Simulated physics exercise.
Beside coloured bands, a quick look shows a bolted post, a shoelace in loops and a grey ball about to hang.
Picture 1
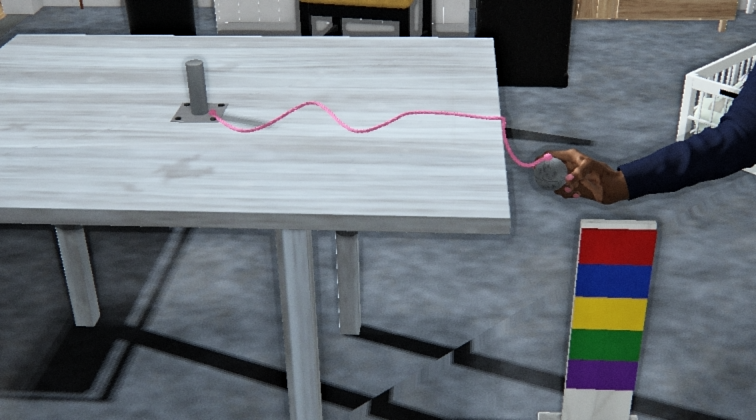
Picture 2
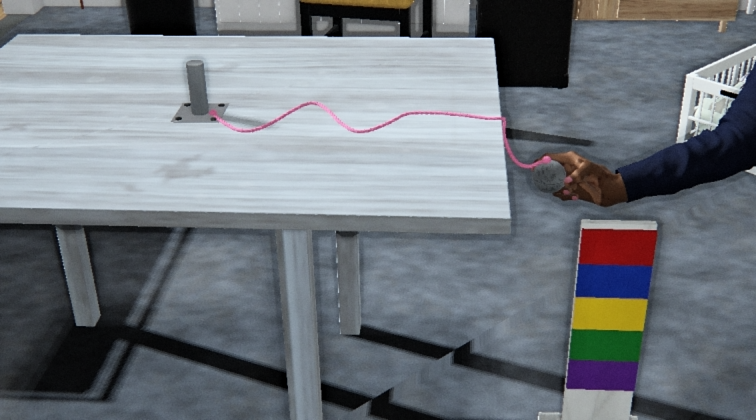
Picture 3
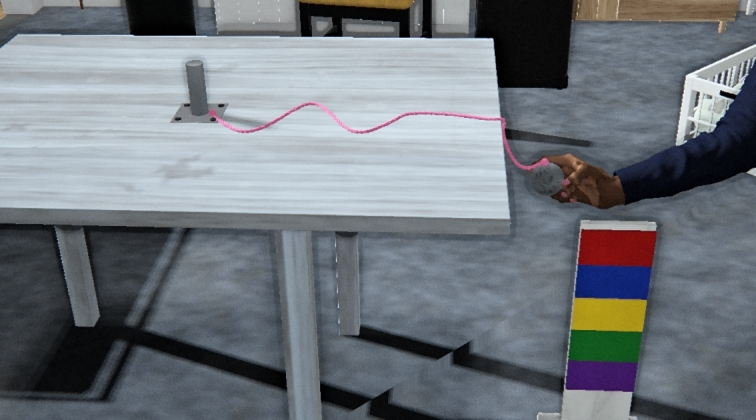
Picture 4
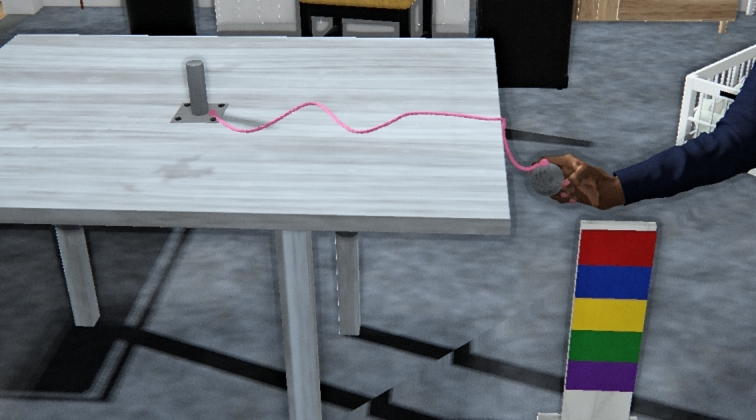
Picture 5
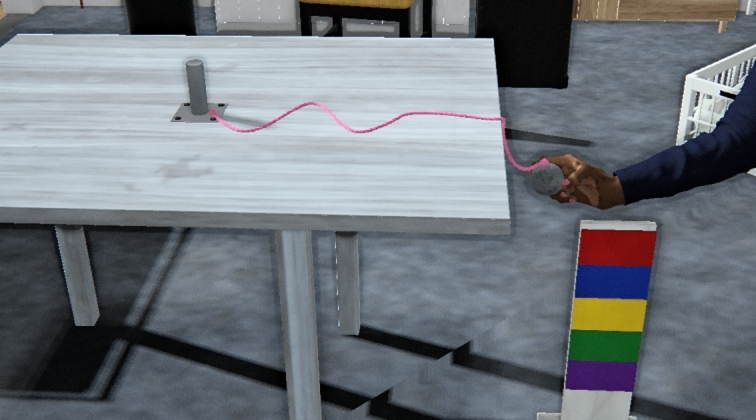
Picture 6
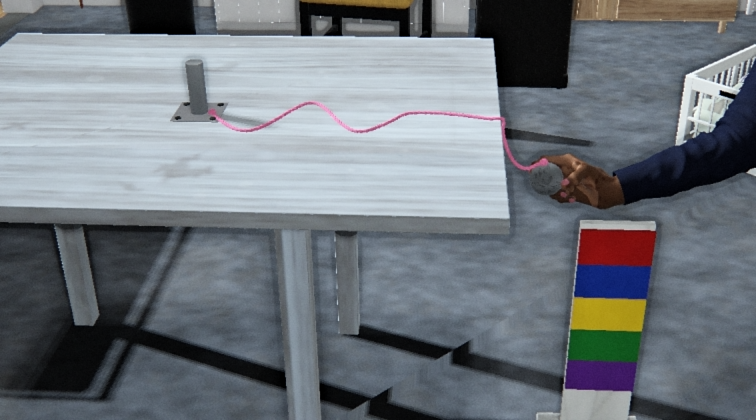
At a pale wooden table, a hand holding a grey ball on a wavy pink cord beyond the edge, barely moving.
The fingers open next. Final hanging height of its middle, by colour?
Yellow band.
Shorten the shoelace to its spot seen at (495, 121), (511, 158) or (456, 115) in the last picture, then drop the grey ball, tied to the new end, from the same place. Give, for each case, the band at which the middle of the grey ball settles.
Per try - 1: Red; 2: Blue; 3: No band.
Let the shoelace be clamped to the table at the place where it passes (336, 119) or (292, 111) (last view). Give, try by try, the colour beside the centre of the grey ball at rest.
Taking the two tries in turn, you'd get red and then blue.
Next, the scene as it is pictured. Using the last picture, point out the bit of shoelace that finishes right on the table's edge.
Around (392, 120).
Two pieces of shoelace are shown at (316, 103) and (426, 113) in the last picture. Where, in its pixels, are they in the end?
The first at (371, 116), the second at (500, 162).
A little later, ball near (470, 296); level with yellow.
Next, ball near (509, 308); level with yellow.
When it is over, ball near (495, 306); level with yellow. The yellow one.
